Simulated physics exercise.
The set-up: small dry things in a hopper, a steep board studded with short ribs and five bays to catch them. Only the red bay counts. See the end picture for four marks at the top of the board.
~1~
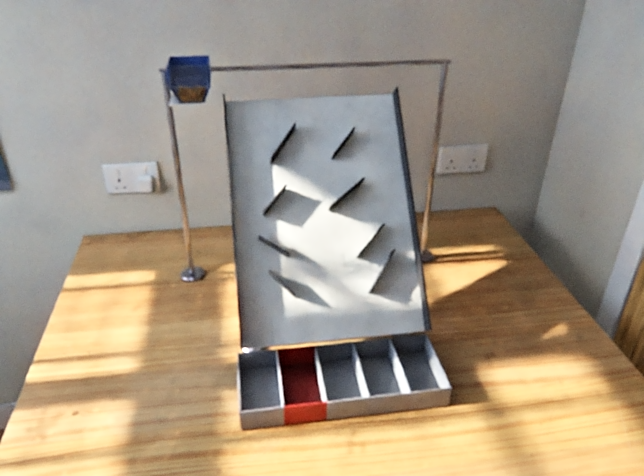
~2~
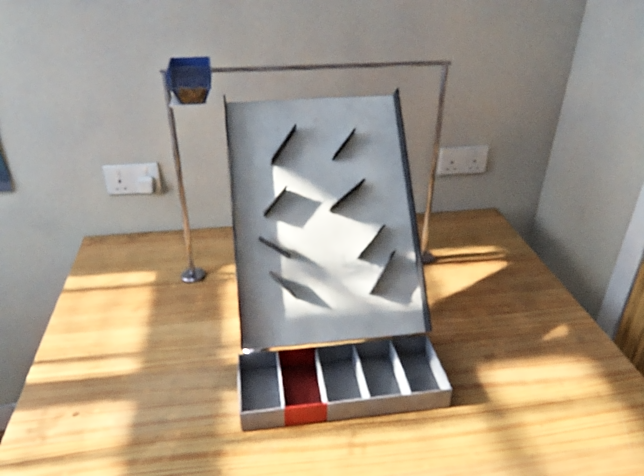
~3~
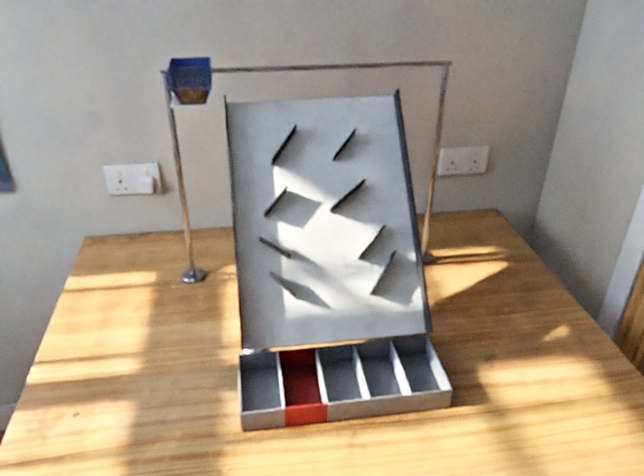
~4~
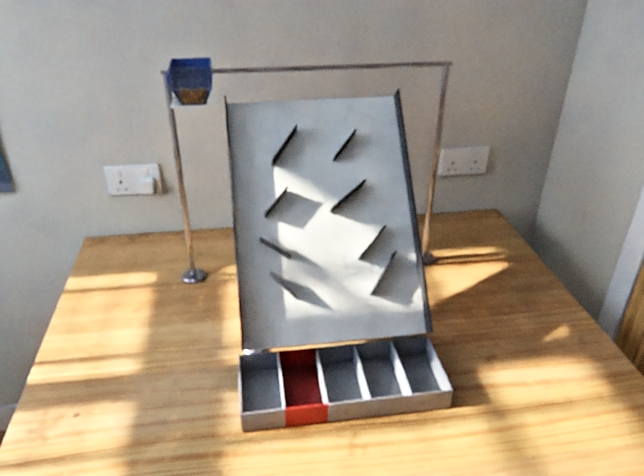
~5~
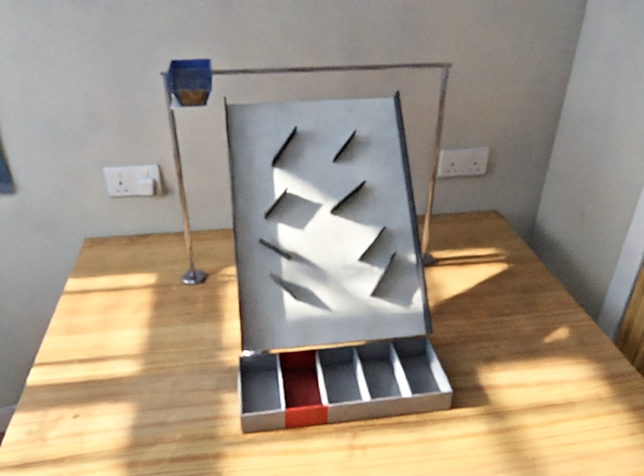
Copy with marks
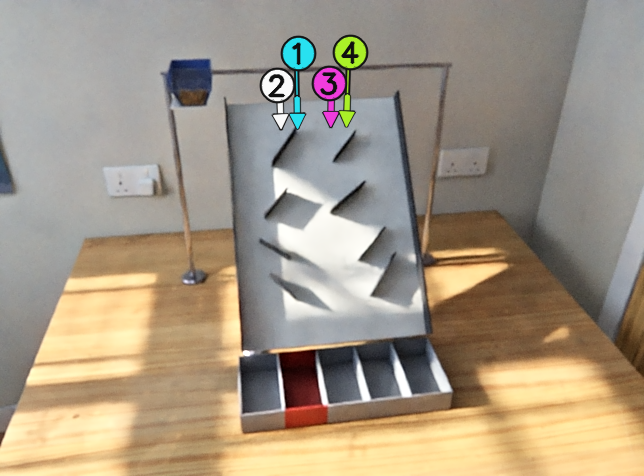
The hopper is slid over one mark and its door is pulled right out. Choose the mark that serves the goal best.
Choose 3.
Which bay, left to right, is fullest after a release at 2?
The first from the left.
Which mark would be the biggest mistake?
It is 2.
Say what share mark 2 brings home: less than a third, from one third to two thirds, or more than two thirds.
It is less than a third.
On the marked copy, mark 1 meets the board at (297, 123); mark 2 meets the board at (280, 123); mark 3 meets the board at (330, 121); mark 4 meets the board at (346, 120).
For mark 1, about a third in the red bay, about two thirds in other bays, a stray few outside the box.
For mark 2, none in the red bay, nearly all in other bays, a stray few held on the board.
For mark 3, about half in the red bay, about a third in other bays, a small part outside the box.
For mark 4, about a third in the red bay, about two thirds in other bays, a stray few outside the box.
